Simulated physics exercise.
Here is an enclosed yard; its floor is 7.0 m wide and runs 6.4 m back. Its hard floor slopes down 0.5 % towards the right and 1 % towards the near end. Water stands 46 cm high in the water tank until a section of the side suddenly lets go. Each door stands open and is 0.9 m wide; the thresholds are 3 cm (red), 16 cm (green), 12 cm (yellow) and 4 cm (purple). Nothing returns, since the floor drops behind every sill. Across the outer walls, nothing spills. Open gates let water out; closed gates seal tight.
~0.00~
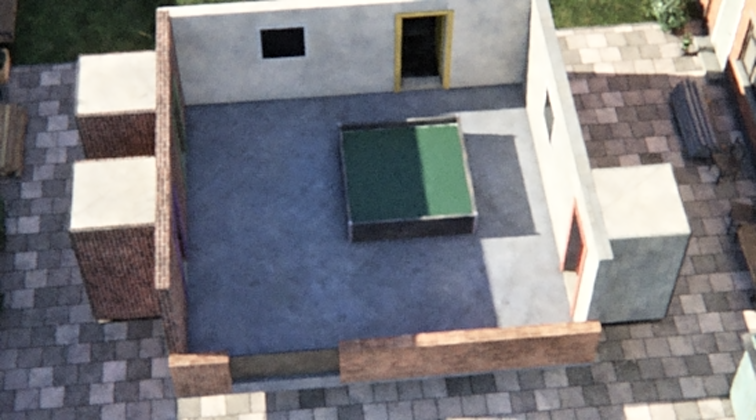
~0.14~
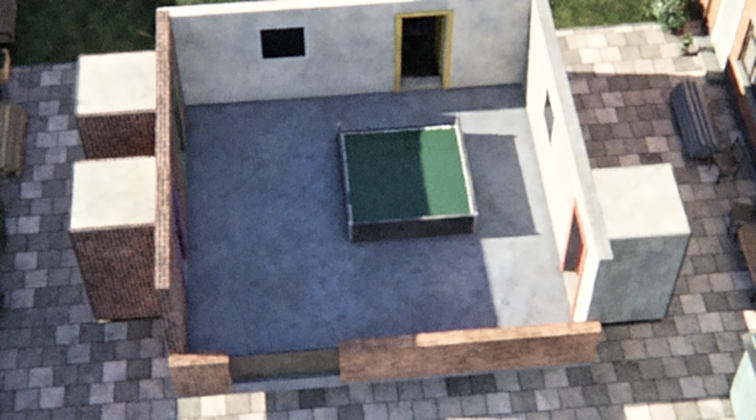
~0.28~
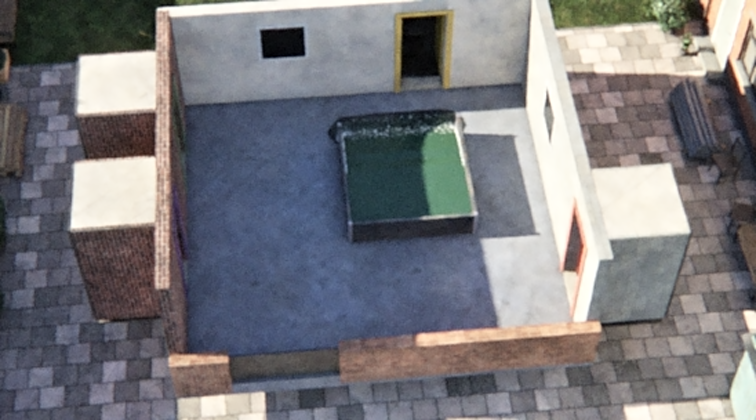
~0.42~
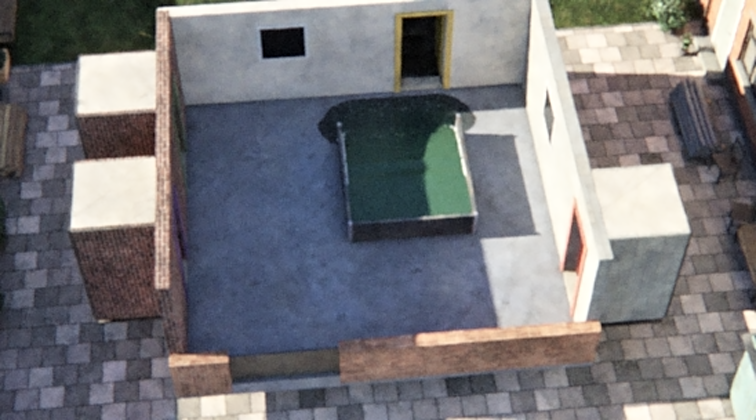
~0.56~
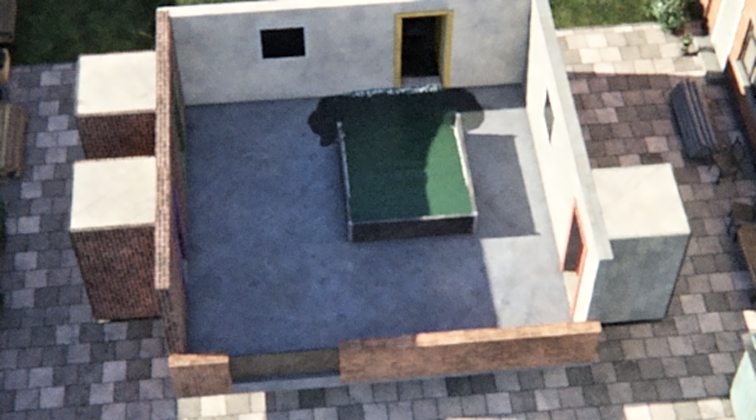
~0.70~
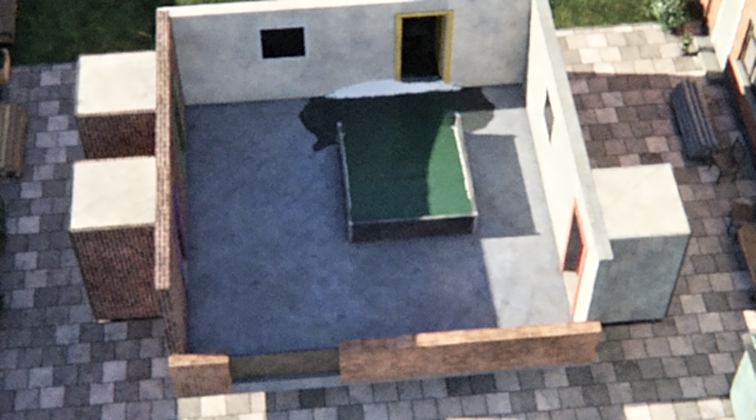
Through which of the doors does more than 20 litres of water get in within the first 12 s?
In the end red door: Surplus; green door: Short; yellow door: Surplus; purple door: Short.
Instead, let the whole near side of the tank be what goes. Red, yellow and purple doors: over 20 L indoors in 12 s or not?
Note: Red beyond the mark, yellow short of the mark, purple beyond the mark.
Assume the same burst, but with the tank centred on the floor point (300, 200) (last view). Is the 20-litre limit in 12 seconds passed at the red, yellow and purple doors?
Checking each door against the limit: Red tops it, yellow does not exceed it, purple does not exceed it.
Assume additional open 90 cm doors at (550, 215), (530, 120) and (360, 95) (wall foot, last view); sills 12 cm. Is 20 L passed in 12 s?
In sequence the answers are less than that, more than that and more than that.
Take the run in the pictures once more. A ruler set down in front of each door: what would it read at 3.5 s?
Door by door in cm, red shows 0, green shows 13, yellow shows 20, purple shows 0.
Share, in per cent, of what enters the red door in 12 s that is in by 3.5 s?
Fraction in by then: Around 0 per cent.
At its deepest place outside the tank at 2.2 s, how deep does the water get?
Peak depth: Approx. 31 cm.
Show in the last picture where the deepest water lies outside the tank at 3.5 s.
In the last picture, around (509, 87).
After 1.4 s water covers 15 % of the floor and is deepest (32 cm) near (381, 108); red door not reached, green door not reached, yellow door 30 cm at the sill, 51 L in, purple door not reached.
After 2.2 s water covers 20 % of the floor and is deepest (31 cm) near (379, 95); red door not reached, green door not reached, yellow door 30 cm at the sill, 133 L in, purple door not reached.
After 3.5 s water covers 40 % of the floor and is deepest (28 cm) near (509, 87); red door not reached, green door 13 cm at the sill, 0 L in, yellow door 20 cm at the sill, 223 L in, purple door not reached.
After 7.0 s water covers 85 % of the floor and is deepest (14 cm) near (534, 348); red door 6 cm at the sill, 0 L in, green door 6 cm at the sill, 0 L in, yellow door 8 cm at the sill, 240 L in, purple door 3 cm at the sill, 0 L in.
After 12.0 s water covers 95 % of the floor and is deepest (10 cm) near (384, 360); red door 7 cm at the sill, 61 L in, green door 3 cm at the sill, 0 L in, yellow door 5 cm at the sill, 240 L in, purple door 2 cm at the sill, 0 L in.
